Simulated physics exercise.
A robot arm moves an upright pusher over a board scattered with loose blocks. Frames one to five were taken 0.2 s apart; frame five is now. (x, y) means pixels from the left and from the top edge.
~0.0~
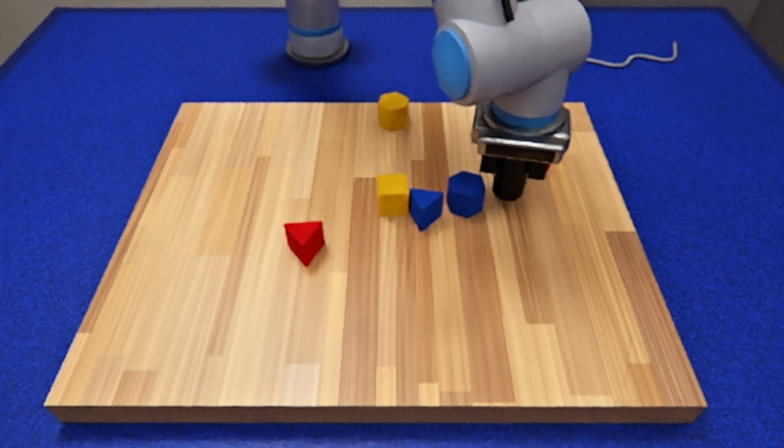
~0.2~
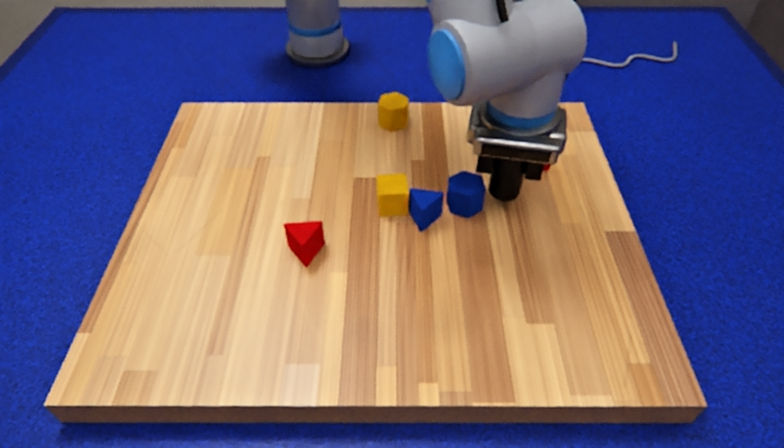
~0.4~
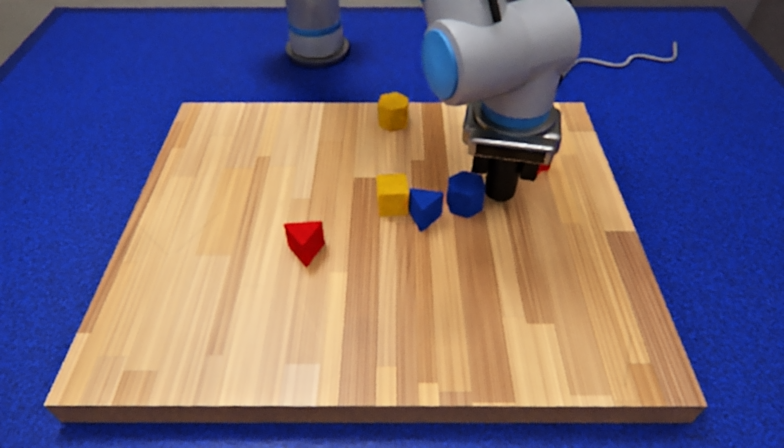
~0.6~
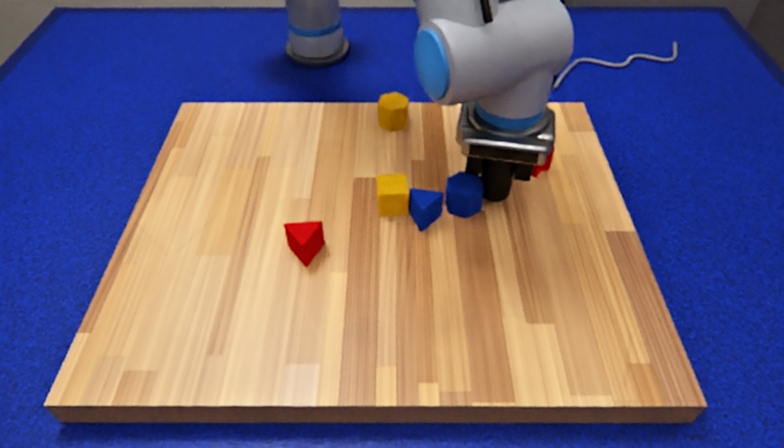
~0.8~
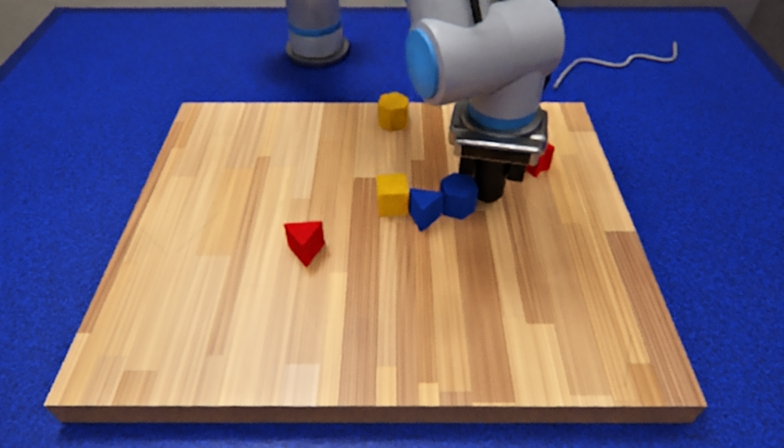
A robot arm slid its dark pusher slowly left across the wooden board, uncovering a red block behind it, then nudged the blue hexagon slightly left toward the blue triangle while the other blocks stayed still.
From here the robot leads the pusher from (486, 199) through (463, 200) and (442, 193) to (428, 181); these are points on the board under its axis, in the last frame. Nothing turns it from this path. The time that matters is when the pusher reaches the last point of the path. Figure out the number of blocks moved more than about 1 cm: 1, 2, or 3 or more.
Blocks displaced: 2.
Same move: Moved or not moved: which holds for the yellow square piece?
It stays.
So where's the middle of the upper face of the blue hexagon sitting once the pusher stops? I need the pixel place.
Near (436, 194).
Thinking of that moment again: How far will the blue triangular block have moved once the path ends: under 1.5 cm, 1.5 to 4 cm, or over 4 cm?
It will move between 1.5 and 4 cm.
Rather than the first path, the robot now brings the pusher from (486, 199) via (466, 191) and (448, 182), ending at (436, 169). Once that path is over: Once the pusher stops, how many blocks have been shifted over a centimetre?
One block moves more than 1 cm.
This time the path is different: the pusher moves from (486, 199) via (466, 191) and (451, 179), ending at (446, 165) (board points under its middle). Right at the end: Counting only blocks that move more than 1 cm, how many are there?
My count: 1.
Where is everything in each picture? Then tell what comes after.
The first frame shows lower end of the pusher at (507, 191), tops of blocks, yellow square piece at (393, 183), blue triangular block at (425, 196), blue hexagon at (467, 183).
The second frame shows pusher at (504, 191), blocks as before.
The third frame shows pusher at (499, 192), blocks as before.
The fourth frame shows pusher at (494, 192), blue hexagon at (466, 183).
The fifth frame shows pusher at (487, 193), yellow square piece at (393, 183), blue triangular block at (425, 196), blue hexagon at (459, 184).
On the path given first. Halfway along, pusher at (452, 191); blue triangular block at (411, 205), turned 60° clockwise; blue hexagon at (437, 194), turned 45° anticlockwise.
At the end, pusher at (428, 175); yellow square piece not moved; blue triangular block at (410, 205), turned 60° clockwise; blue hexagon at (436, 194), turned 45° anticlockwise.
